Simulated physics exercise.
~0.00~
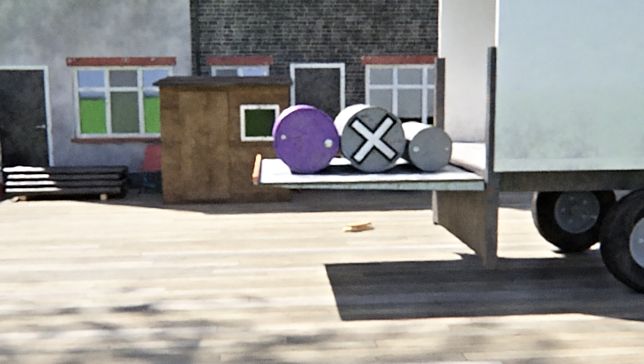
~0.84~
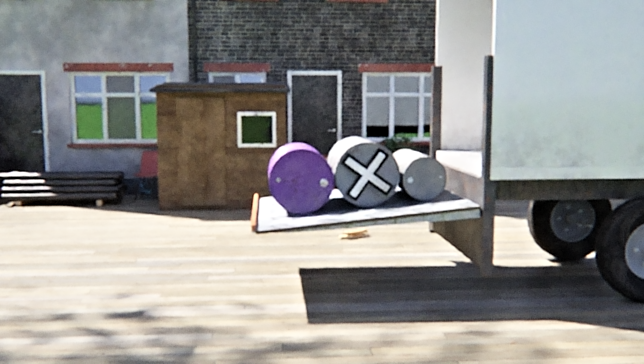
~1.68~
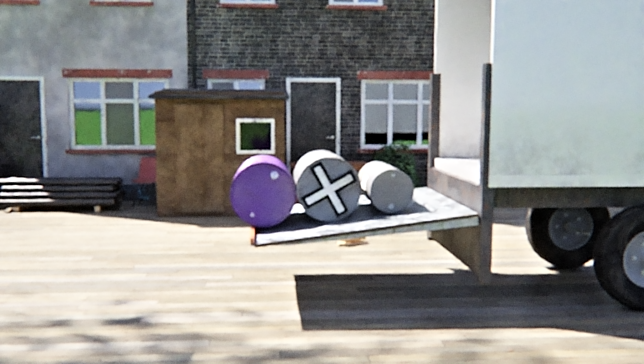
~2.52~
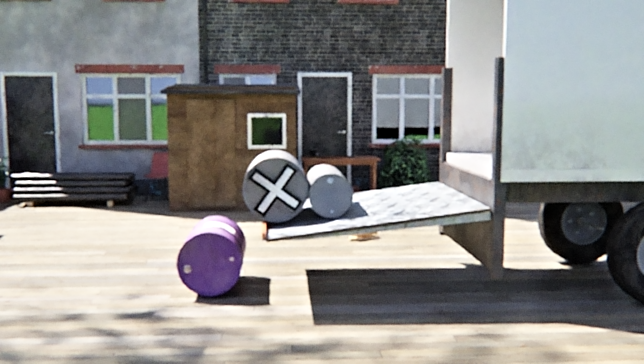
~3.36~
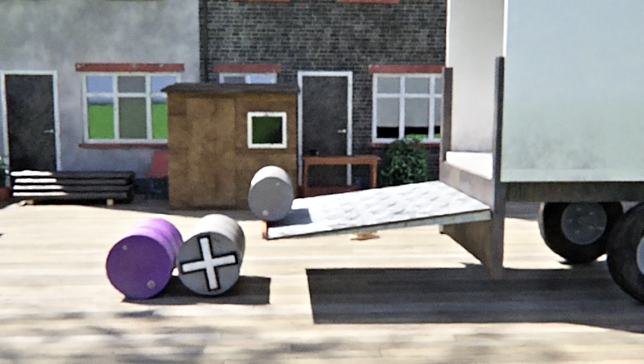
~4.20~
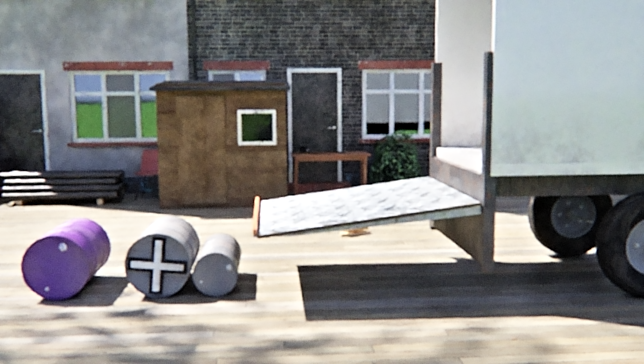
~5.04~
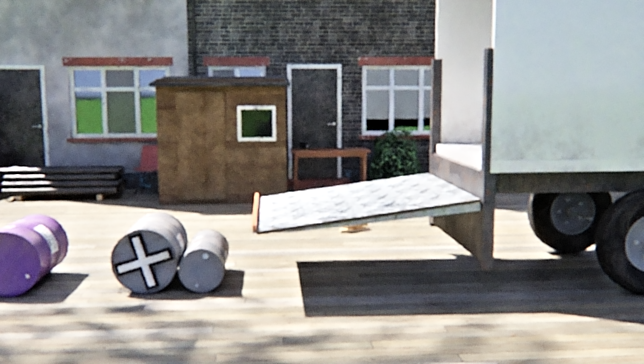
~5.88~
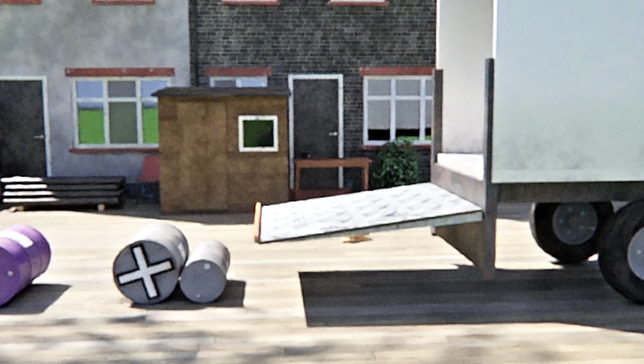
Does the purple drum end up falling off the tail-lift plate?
Yes, the purple drum rolls off the outer edge of the tilted plate and lands on the ground, where it rolls on to the left.
